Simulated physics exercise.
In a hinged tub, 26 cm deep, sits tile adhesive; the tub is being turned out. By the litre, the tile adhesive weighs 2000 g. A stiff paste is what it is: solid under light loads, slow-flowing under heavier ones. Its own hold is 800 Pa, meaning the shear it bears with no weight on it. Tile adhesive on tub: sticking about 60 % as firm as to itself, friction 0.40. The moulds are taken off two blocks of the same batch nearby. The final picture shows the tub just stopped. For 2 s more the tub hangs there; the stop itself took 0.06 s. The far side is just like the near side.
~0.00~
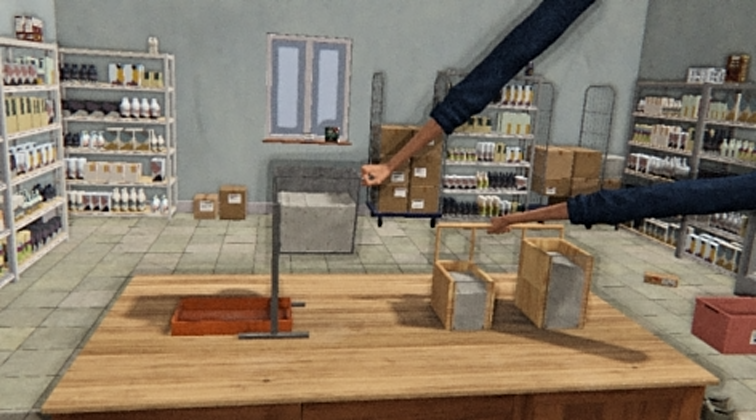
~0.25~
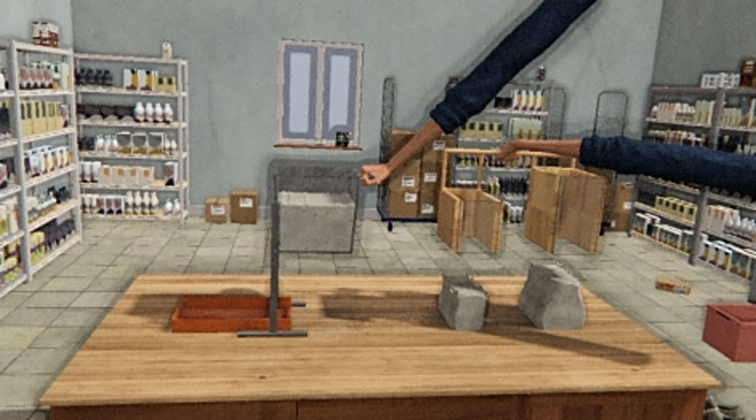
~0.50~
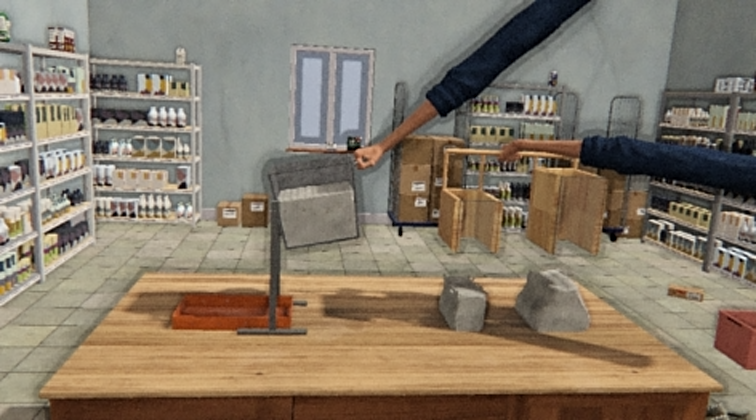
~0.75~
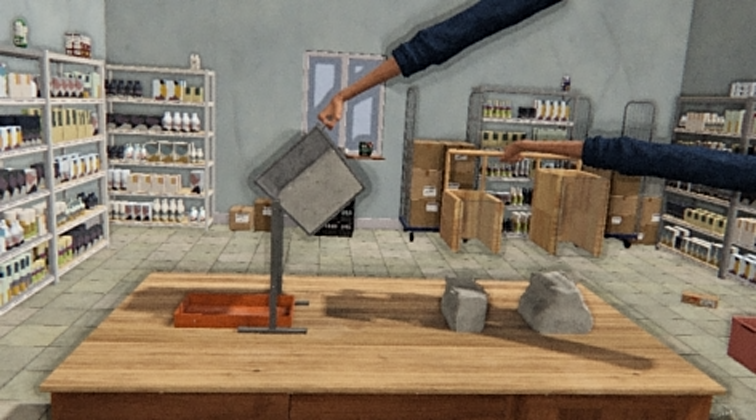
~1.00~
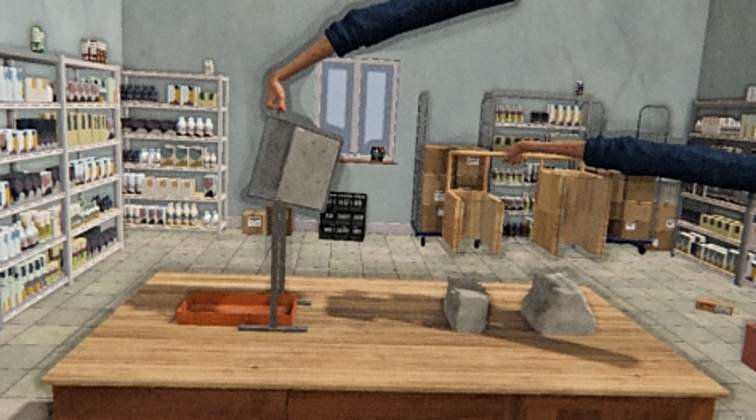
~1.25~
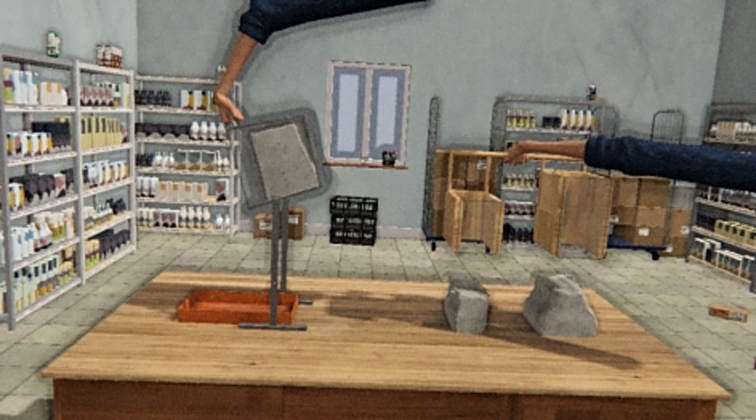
In a storeroom with a tiled floor and stocked shelves, seen from across a wooden table, a mesh-sided tub of grey material hangs on a dark stand above a red tray at left, with two wooden moulds at right. One arm lifts the moulds off two grey blocks, and the taller slumps slightly. Another arm swings the tub over leftward past upright, the grey mass still inside, while the view shifts gradually left.
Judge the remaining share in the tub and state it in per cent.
The remaining share is close to 40 %.
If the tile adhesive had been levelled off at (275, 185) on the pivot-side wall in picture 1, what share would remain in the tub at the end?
Around 25 per cent.
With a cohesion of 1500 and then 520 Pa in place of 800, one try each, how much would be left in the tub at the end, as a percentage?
Try one gives 0 per cent, try two gives 25 per cent.
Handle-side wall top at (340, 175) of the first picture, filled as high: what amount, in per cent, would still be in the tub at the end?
Roughly 40 %.
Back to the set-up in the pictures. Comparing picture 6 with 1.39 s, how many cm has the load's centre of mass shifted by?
8 cm.
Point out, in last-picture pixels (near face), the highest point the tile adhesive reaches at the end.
Somewhere near (285, 174) in the last view.
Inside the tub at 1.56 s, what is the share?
Close to 45 in a hundred.
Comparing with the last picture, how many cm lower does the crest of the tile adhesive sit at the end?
Roughly 17 cm.
After 1.39 s, the tub is at 106 degrees and holds 92 %.
After 1.56 s, the tub is at 106 degrees and holds 43 %.
After 1.73 s, the tub is at 106 degrees and holds 40 %.
After 1.90 s, the tub is at 106 degrees and holds 40 %.
After 3.25 s, at the end, the tub is at 106 degrees and holds 40 %.
